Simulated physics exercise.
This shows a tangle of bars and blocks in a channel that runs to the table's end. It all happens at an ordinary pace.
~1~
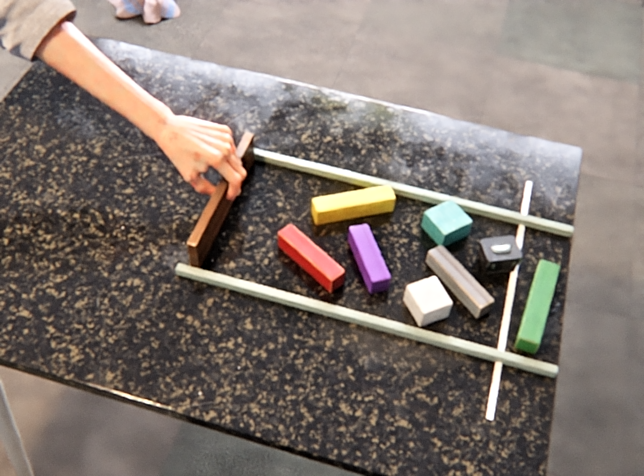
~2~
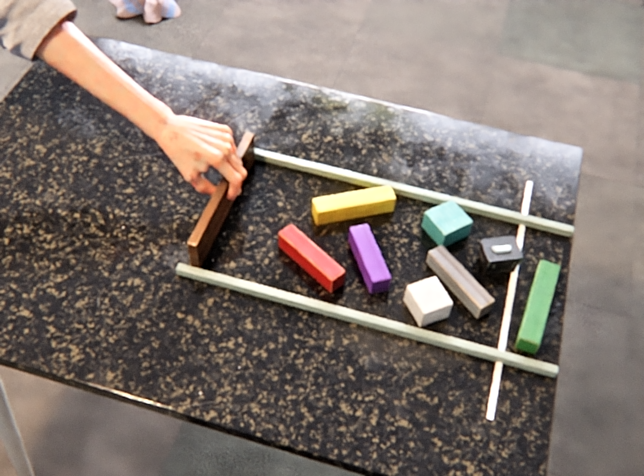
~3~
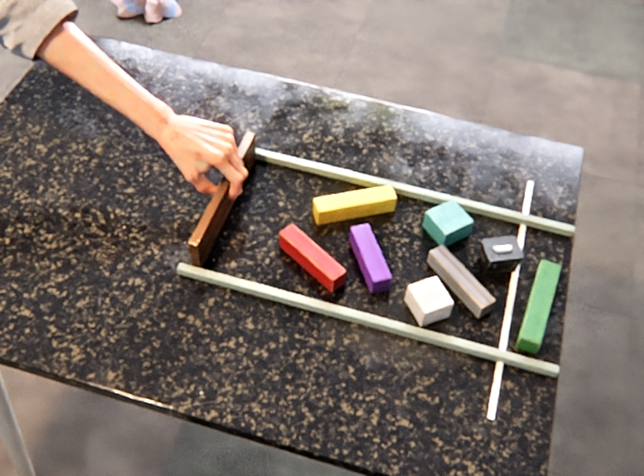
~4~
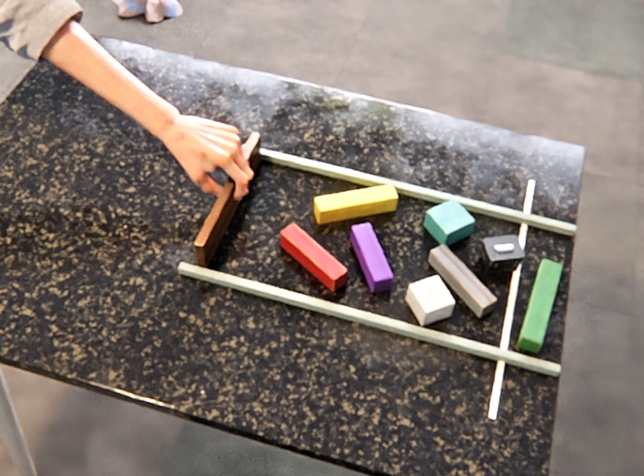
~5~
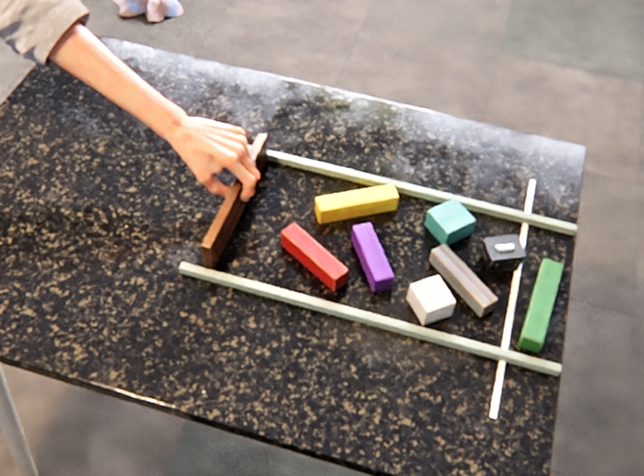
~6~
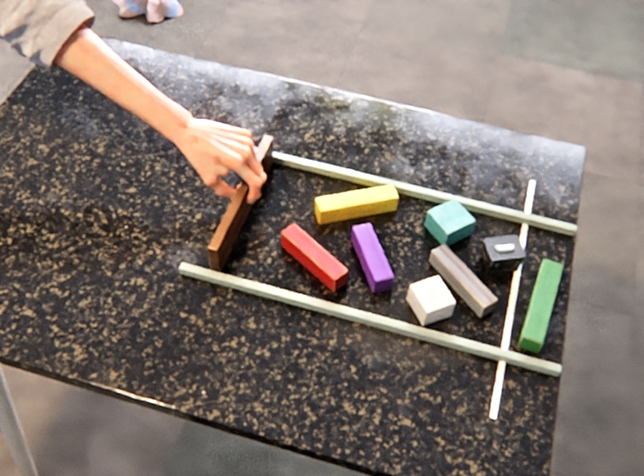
To begin with, a hand grips a dark brown board at the left of a channel edged by pale strips on a speckled table, with coloured bars and blocks lying beyond it. The hand then slides the board a short way right, while the bars and blocks stay in place, untouched.
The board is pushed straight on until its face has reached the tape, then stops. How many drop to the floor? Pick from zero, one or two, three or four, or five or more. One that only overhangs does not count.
The number that fall off is three or four.
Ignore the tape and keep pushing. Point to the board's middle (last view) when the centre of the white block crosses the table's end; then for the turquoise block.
About (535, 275), and (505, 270) for the other.
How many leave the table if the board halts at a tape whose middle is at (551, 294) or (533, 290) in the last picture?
Try by try, 7 and 4.
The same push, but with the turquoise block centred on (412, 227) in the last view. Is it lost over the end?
Then it holds on.
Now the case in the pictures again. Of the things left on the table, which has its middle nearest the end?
The grey stick.
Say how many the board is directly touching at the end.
The number is 2.
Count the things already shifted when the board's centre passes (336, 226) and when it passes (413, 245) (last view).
The counts are 2 and 7.
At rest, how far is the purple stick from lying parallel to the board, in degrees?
Near 15 degrees.
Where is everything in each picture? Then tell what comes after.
The first picture shows green bar (538, 305); black case (499, 256); grey stick (459, 281); board (223, 198); tape (512, 286).
The second picture shows black case (499, 256); purple stick (369, 258).
The third picture shows grey stick (460, 281); yellow bar (355, 205).
The fourth picture shows green bar (541, 304); white block (430, 301).
The fifth picture shows black case (502, 254); turquoise block (450, 223).
The sixth picture shows green bar (541, 304); black case (502, 255); grey stick (462, 280); board (243, 202); tape (515, 285).
Soon after, none off yet; green bar at rest near (541, 304); black case at rest near (502, 255); grey stick at rest near (462, 280).
Then, none off yet; green bar at rest near (541, 304); black case moving near (506, 258); grey stick at rest near (464, 280).
Further on, none off yet; green bar moved a little near (567, 317); black case moved about its own width near (551, 284); grey stick moved about its own width near (524, 294).
At rest, the number that fall off is three or four; fallen, turquoise block, black case and green bar.
